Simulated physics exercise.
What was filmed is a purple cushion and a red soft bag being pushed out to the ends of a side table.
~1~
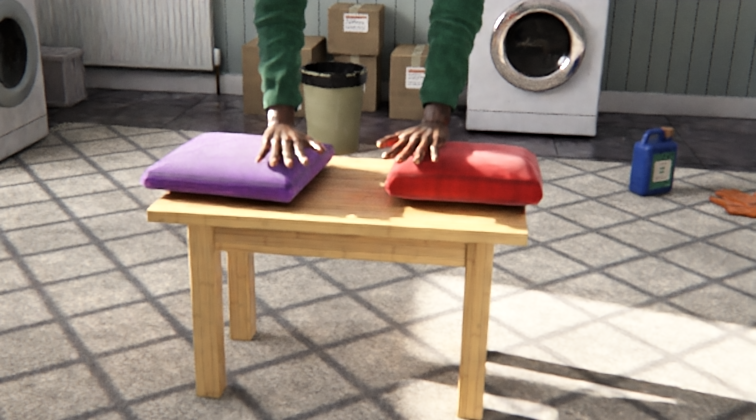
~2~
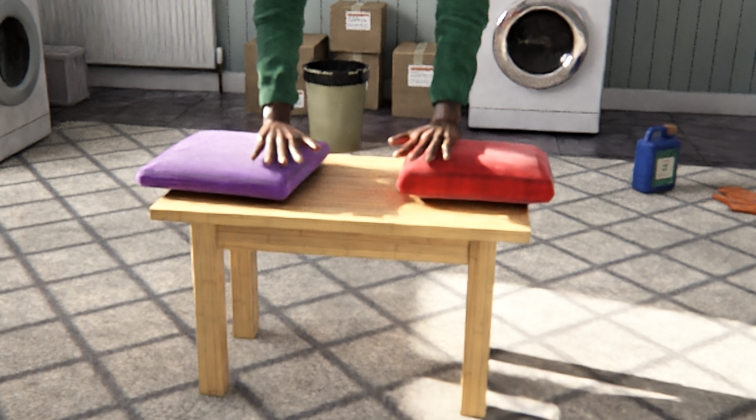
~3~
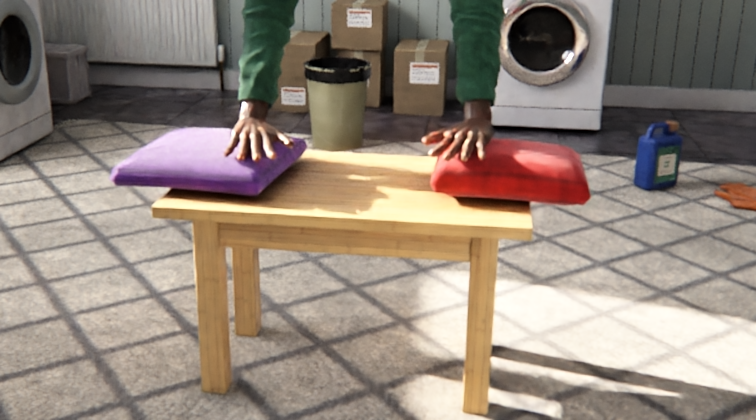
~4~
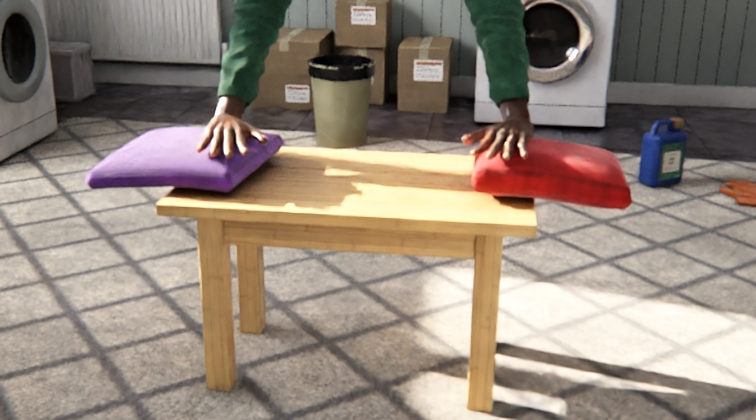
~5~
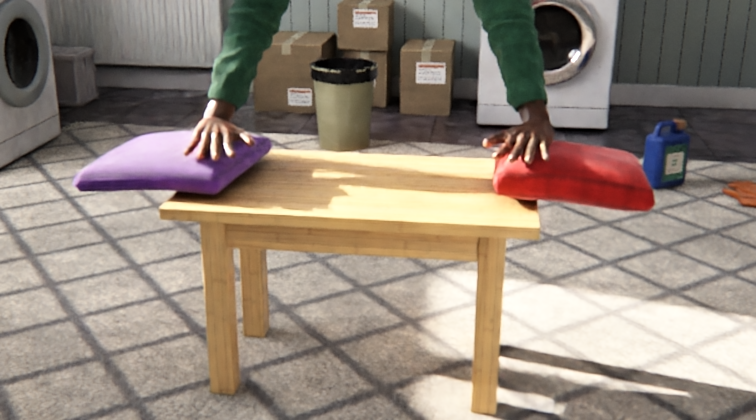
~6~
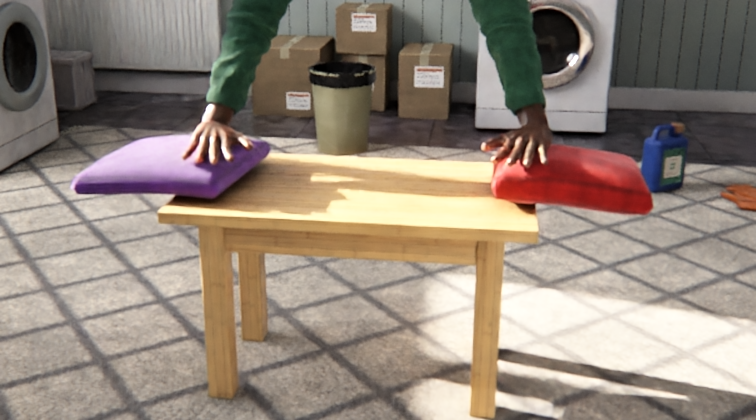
At first, a purple cushion and a red soft bag rest near opposite ends of a wooden side table, a hand on each. The hands then push them apart, the cushion left and the bag right, until both jut well past the table's ends, where they stay nearly still under the hands.
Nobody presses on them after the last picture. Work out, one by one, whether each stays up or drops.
In the end the purple cushion is going to come off I think. The red soft bag is going to come off I think.
Then, 0.46 s after the last picture, cushion falling near (167, 274); soft bag on the floor near (593, 319).
Then, 0.76 s after the last picture, cushion on the floor near (132, 336); soft bag on the floor near (647, 327).
At rest, cushion on the floor near (128, 341); soft bag on the floor near (684, 355). The purple cushion slumps off the end and the red soft bag tips over and falls.
